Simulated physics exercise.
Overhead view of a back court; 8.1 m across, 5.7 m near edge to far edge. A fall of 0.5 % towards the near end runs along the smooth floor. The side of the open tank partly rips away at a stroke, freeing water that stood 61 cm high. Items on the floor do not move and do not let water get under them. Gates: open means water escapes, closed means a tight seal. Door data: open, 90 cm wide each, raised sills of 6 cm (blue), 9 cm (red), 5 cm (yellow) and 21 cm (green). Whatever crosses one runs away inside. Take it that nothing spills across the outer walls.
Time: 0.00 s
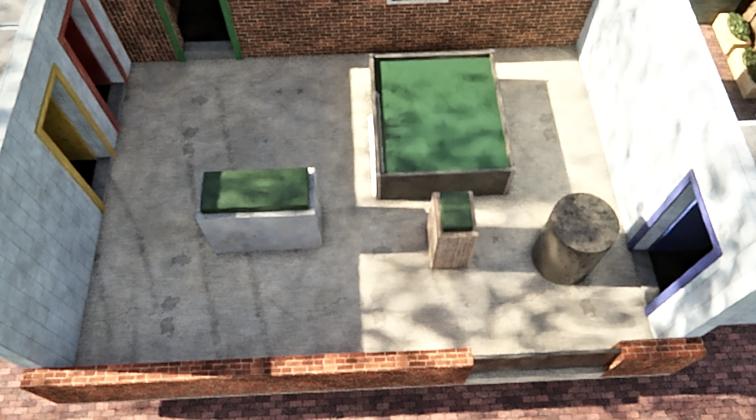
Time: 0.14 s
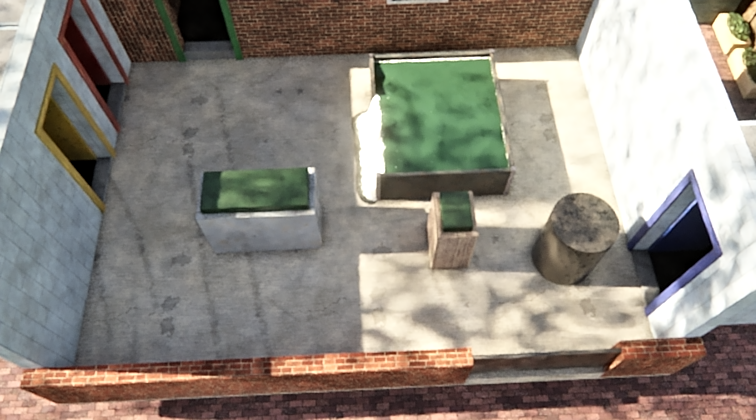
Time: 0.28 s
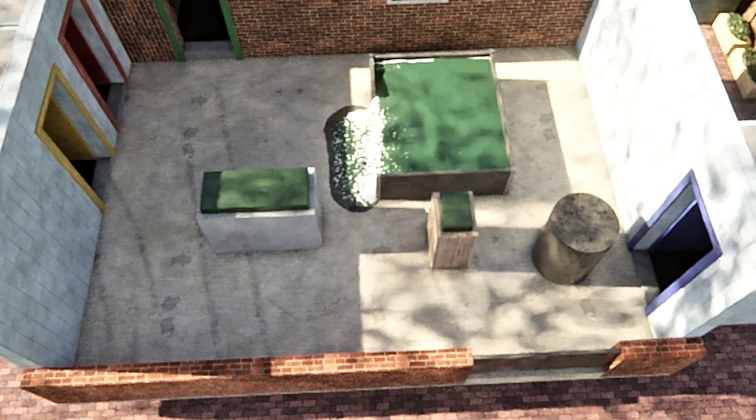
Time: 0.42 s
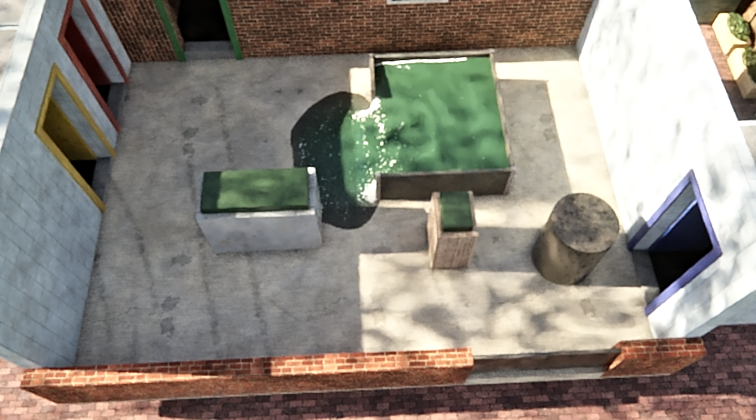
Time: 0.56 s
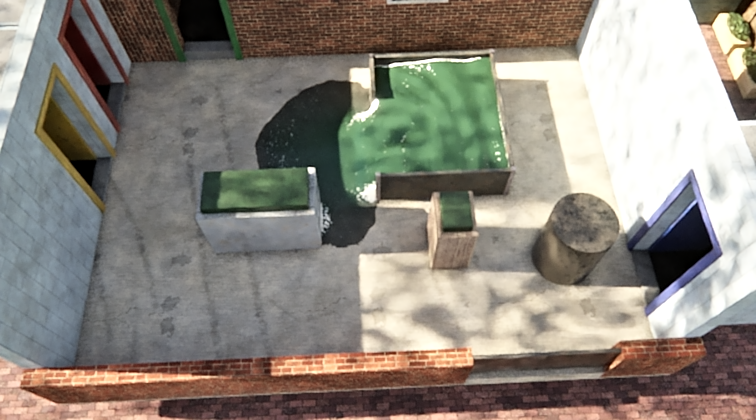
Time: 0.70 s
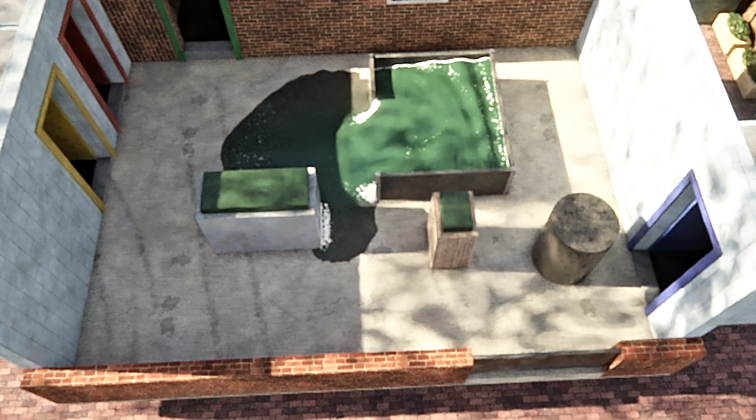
Back court seen from above, green water bursting from the left side of an open tank and spreading around a pale block.
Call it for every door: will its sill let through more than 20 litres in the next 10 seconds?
Blue door - it will not, red door - it will, yellow door - it will, green door - it will not.
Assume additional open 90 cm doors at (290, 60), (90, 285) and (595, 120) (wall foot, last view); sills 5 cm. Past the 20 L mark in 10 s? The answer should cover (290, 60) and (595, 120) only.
Taking them in order, the first is fine and the second fine.
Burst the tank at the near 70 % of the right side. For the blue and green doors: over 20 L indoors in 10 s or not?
Against that limit the blue door gives a greater amount and the green door gives a lower amount.
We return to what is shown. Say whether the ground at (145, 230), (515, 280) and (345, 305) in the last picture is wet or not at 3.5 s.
First spot soaked, second bone dry, third soaked.
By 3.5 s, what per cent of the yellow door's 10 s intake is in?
I'd put it at about 55 per cent by that point.
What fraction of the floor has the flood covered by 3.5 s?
Some 50 per cent of it.
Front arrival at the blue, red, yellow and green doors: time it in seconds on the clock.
Doors: Blue 5.5 s / red 1.6 s / yellow 1.2 s / green 1.6 s.
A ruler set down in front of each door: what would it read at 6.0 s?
Door by door in cm, blue shows 4, red shows 10, yellow shows 15, green shows 10.
After 1.4 s water covers 30 % of the floor and is deepest (33 cm) near (324, 207); blue door not reached, red door not reached, yellow door 9 cm at the sill, 2 L in, green door not reached.
After 2.2 s water covers 40 % of the floor and is deepest (30 cm) near (114, 158); blue door not reached, red door 19 cm at the sill, 11 L in, yellow door 18 cm at the sill, 108 L in, green door 7 cm at the sill, 0 L in.
After 3.5 s water covers 50 % of the floor and is deepest (27 cm) near (131, 65); blue door not reached, red door 22 cm at the sill, 83 L in, yellow door 22 cm at the sill, 316 L in, green door 11 cm at the sill, 0 L in.
After 6.0 s water covers 70 % of the floor and is deepest (15 cm) near (105, 206); blue door 4 cm at the sill, 0 L in, red door 10 cm at the sill, 140 L in, yellow door 15 cm at the sill, 468 L in, green door 10 cm at the sill, 0 L in.
After 10.0 s water covers 85 % of the floor and is deepest (12 cm) near (72, 381); blue door 3 cm at the sill, 0 L in, red door 6 cm at the sill, 141 L in, yellow door 7 cm at the sill, 550 L in, green door 5 cm at the sill, 0 L in.
